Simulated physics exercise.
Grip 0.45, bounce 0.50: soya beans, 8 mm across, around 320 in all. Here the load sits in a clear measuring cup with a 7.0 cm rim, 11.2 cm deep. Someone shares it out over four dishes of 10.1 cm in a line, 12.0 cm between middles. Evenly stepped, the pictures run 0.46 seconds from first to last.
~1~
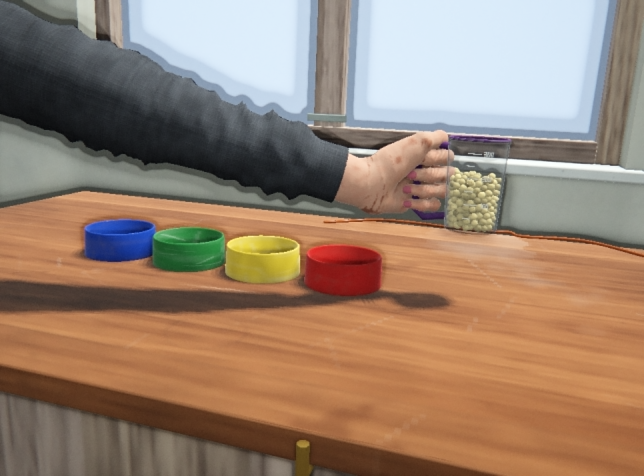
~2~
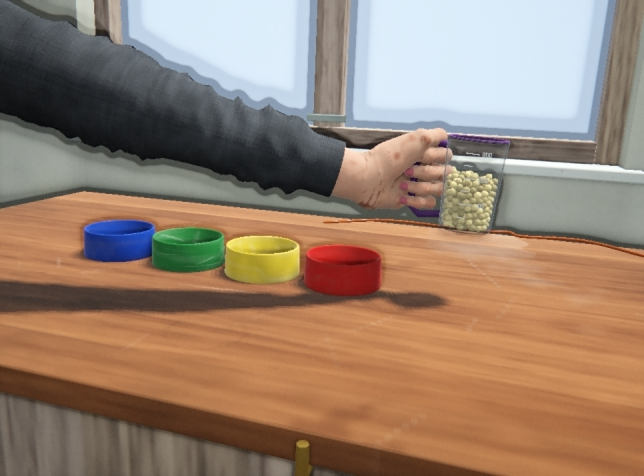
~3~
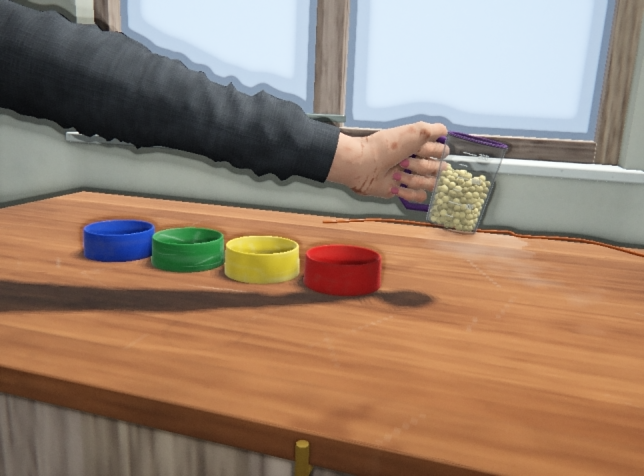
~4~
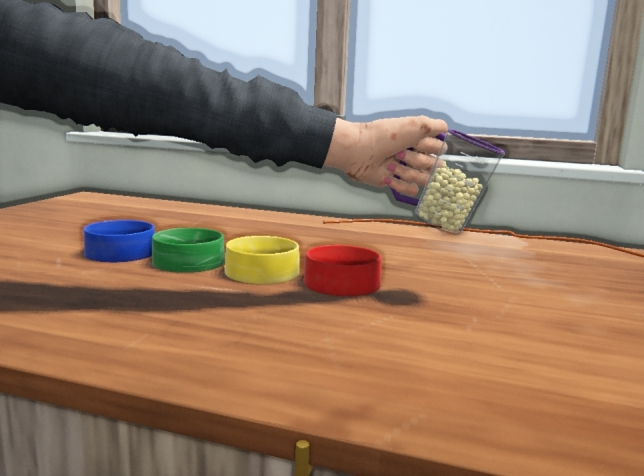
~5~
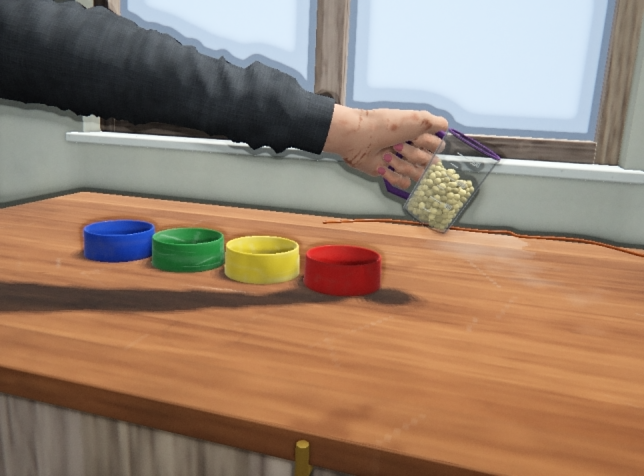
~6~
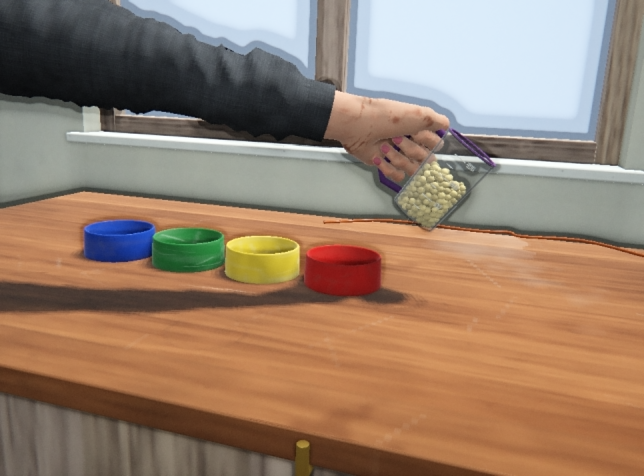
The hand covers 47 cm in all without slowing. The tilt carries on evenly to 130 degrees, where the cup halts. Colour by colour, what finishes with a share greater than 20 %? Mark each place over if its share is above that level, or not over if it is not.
Red: Not over, blue: Not over, green: Not over, yellow: Not over, counter: Over.
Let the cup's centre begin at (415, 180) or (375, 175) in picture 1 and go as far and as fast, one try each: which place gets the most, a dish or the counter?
Try 1 - red; try 2 - red.
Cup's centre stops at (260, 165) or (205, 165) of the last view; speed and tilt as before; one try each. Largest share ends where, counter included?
Try 1 - counter; try 2 - counter.
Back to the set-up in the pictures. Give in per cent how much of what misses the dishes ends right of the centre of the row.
Fraction on that side: Around 100 %.
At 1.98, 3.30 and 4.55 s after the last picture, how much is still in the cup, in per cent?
Roughly 0, then 0, then 0.
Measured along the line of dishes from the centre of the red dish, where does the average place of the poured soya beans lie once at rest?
Roughly 13 cm to the right.
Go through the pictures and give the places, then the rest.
In the first frame, cup at (475, 184), tilt 0 degrees, lip at (510, 141), moved 0.0 cm; middle of the pieces at (475, 200); red dish at (344, 255); yellow dish at (263, 245); green dish at (189, 236); blue dish at (121, 227).
In the second frame, cup at (471, 184), tilt 3 degrees, lip at (508, 142), moved 0.3 cm; middle of the pieces at (471, 200).
In the third frame, cup at (464, 184), tilt 11 degrees, lip at (506, 147), moved 1.2 cm; middle of the pieces at (461, 199).
In the fourth frame, cup at (456, 183), tilt 19 degrees, lip at (503, 153), moved 2.1 cm; middle of the pieces at (452, 198).
In the fifth frame, cup at (449, 183), tilt 28 degrees, lip at (499, 159), moved 3.0 cm; middle of the pieces at (442, 196).
In the sixth frame, cup at (442, 182), tilt 36 degrees, lip at (495, 166), moved 3.9 cm; middle of the pieces at (433, 195); red dish at (344, 255); yellow dish at (263, 245); green dish at (189, 236); blue dish at (120, 228).
Then, 1.98 s after the last picture, tilt 130 degrees; cup holds 0 %.
Then, 3.30 s after the last picture, tilt 130 degrees; cup holds 0 %.
Then, 4.55 s after the last picture, tilt 130 degrees; cup holds 0 %.
In the end, red 0 %, blue 0 %, green 0 %, yellow 0 %, counter 100 %.
